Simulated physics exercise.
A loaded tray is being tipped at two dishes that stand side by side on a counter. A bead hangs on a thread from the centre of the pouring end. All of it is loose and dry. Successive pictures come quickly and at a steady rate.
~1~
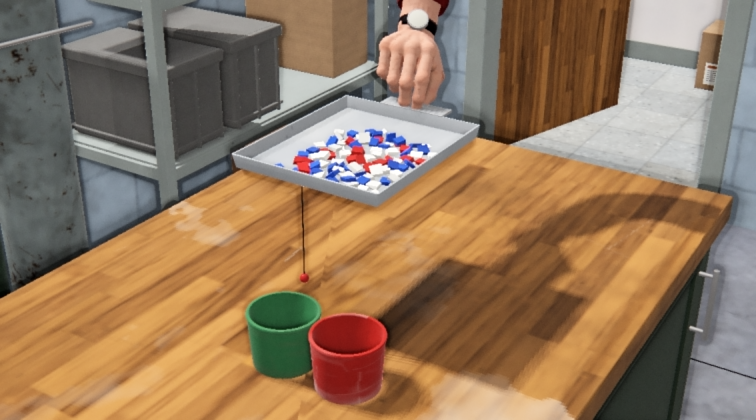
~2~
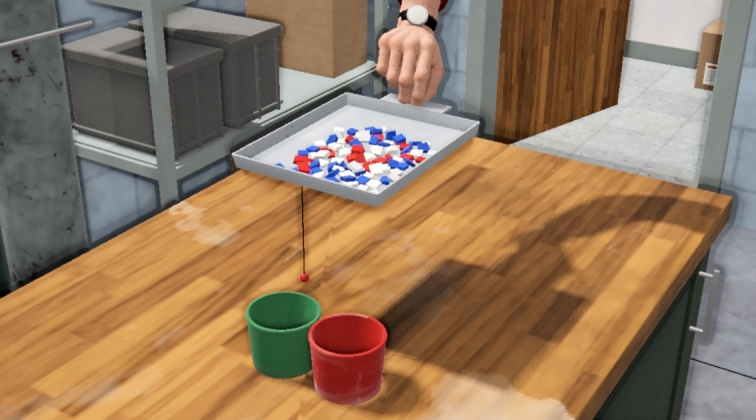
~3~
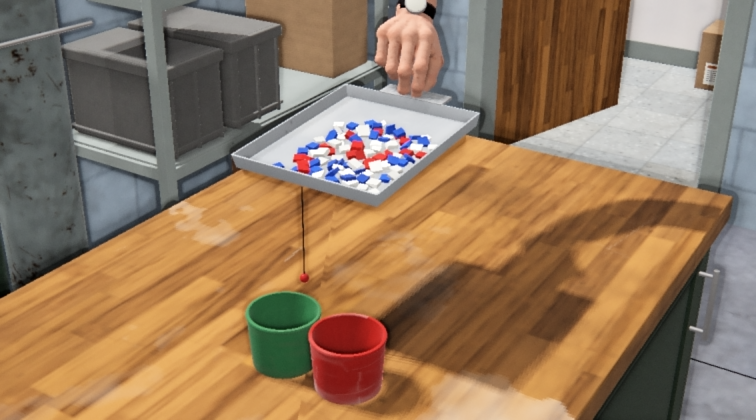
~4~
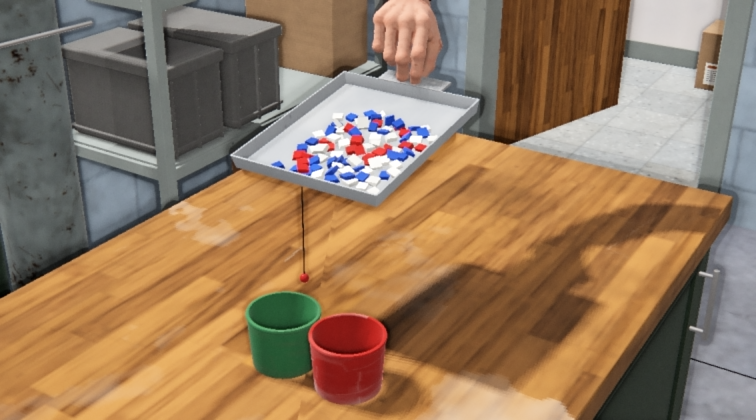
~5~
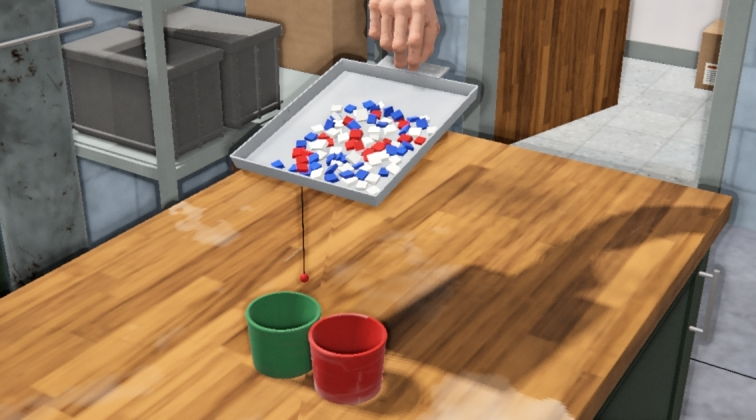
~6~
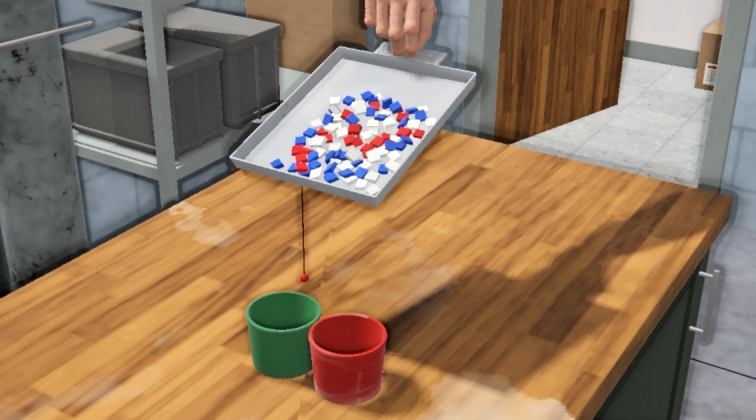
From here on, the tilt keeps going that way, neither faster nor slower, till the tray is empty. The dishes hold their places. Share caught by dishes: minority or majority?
Majority.
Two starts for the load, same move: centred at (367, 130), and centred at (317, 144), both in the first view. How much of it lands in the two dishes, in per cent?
Near 50 and 40 percent respectively.
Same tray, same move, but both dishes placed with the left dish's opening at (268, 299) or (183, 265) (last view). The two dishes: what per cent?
Approximately 70 percent, followed by approximately 20 percent.
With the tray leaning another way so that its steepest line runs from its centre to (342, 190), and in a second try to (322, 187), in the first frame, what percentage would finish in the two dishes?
Shares, approx.: 60 %, then 80 %.
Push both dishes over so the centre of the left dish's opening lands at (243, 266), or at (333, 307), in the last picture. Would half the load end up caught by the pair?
Short of half, then short of half.
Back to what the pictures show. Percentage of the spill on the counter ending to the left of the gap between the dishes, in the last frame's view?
It works out to some 90 per cent.
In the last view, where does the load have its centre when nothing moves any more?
(283, 355).
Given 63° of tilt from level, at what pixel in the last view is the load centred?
Load centre: Approx. (319, 162).
Soon, tray tipped steeply; nearly all on the tray; a stray few in the air.
A while on, tray tipped past a quarter turn; most on the tray; a stray few in the right dish; a small part in the left dish; a small part outside both; a stray few in the air.
Towards the end, tray tipped past a quarter turn; about a quarter in the right dish; about a third in the left dish; about a third outside both.
Finally, tray tipped past a quarter turn; about a quarter in the right dish; about a third in the left dish; about a third outside both.
